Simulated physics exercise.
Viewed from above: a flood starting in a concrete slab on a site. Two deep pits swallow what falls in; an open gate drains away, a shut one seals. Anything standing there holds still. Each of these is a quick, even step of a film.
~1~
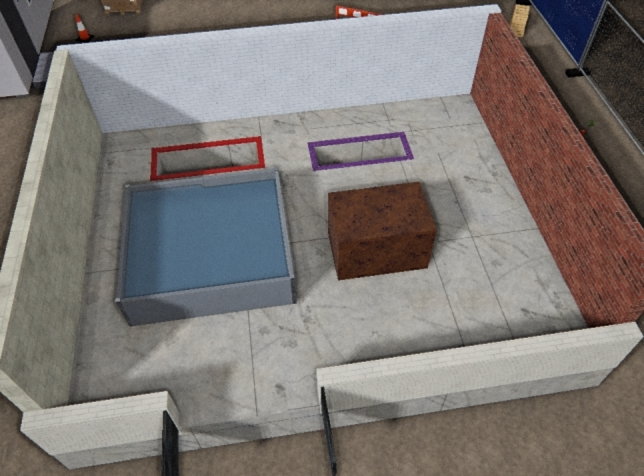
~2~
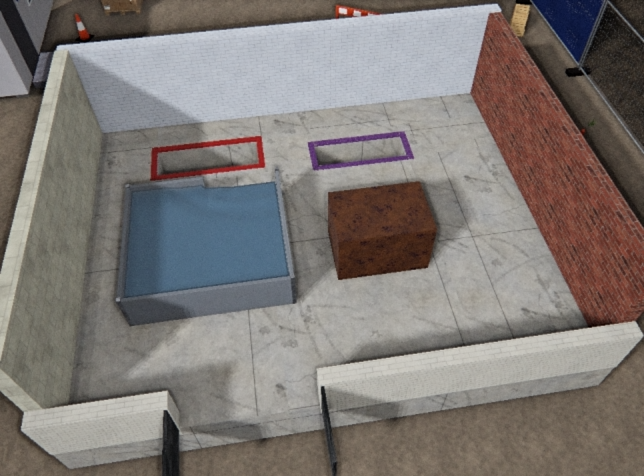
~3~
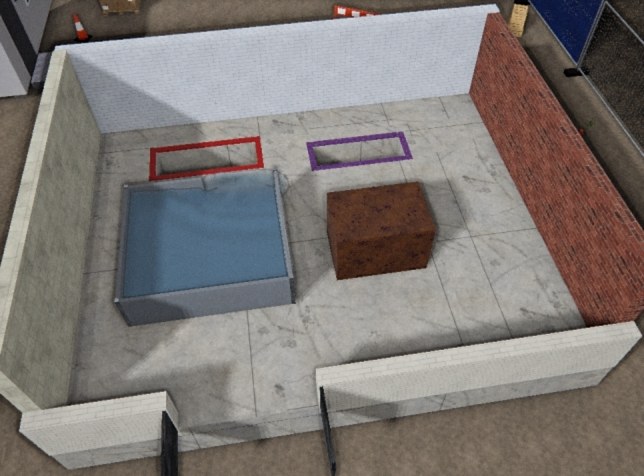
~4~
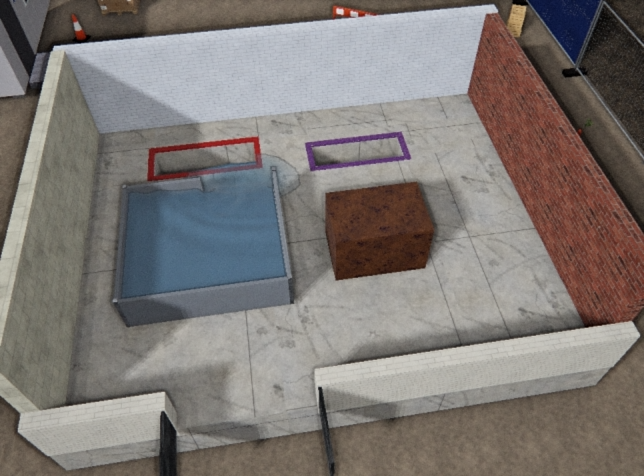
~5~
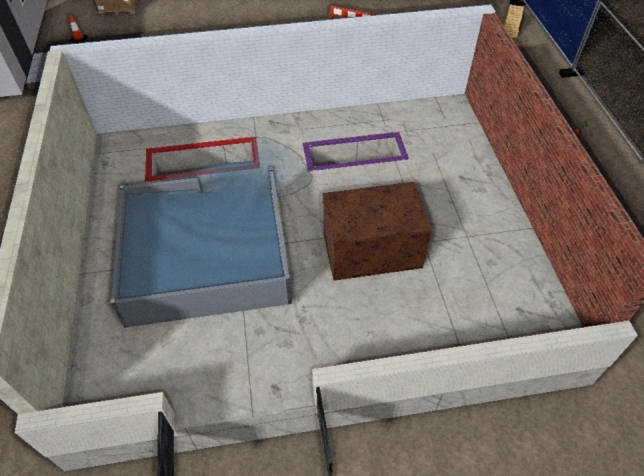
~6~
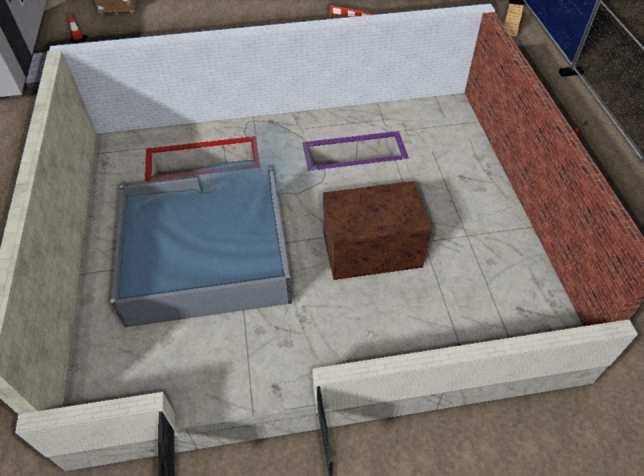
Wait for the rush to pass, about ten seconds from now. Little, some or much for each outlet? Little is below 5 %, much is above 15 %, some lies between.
The gate gets little. The red pit gets much. The purple pit gets some.
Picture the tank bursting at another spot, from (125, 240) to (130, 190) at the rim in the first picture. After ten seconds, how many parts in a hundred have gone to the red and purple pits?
Red: 25 percent; purple: 6 percent.
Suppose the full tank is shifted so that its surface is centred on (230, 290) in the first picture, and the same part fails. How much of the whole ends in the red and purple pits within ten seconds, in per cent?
Result in per cent: Red pit 35, purple pit 25.
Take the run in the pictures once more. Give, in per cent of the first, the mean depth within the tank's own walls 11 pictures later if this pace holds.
I'd say around 62 per cent.
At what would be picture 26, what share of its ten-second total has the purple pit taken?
It would be roughly 40 percent of the ten-second total.
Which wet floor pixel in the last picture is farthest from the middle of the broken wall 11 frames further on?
Somewhere around (410, 104).
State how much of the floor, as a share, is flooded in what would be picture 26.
Estimate: Some 25 in a hundred.
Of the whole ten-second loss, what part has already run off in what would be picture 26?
Close to 55 per cent, I'd say.
A moment on, water covers 10 % of the floor; the gate 0 %, the red pit 11 %, the purple pit 0 %.
Next, water covers 15 % of the floor; the gate 0 %, the red pit 20 %, the purple pit 2 %.
Then, water covers 25 % of the floor; the gate 0 %, the red pit 31 %, the purple pit 4 %.
Later, water covers 40 % of the floor; the gate 0 %, the red pit 43 %, the purple pit 6 %.
In the end, water covers 55 % of the floor; the gate 0 %, the red pit 53 %, the purple pit 8 %.
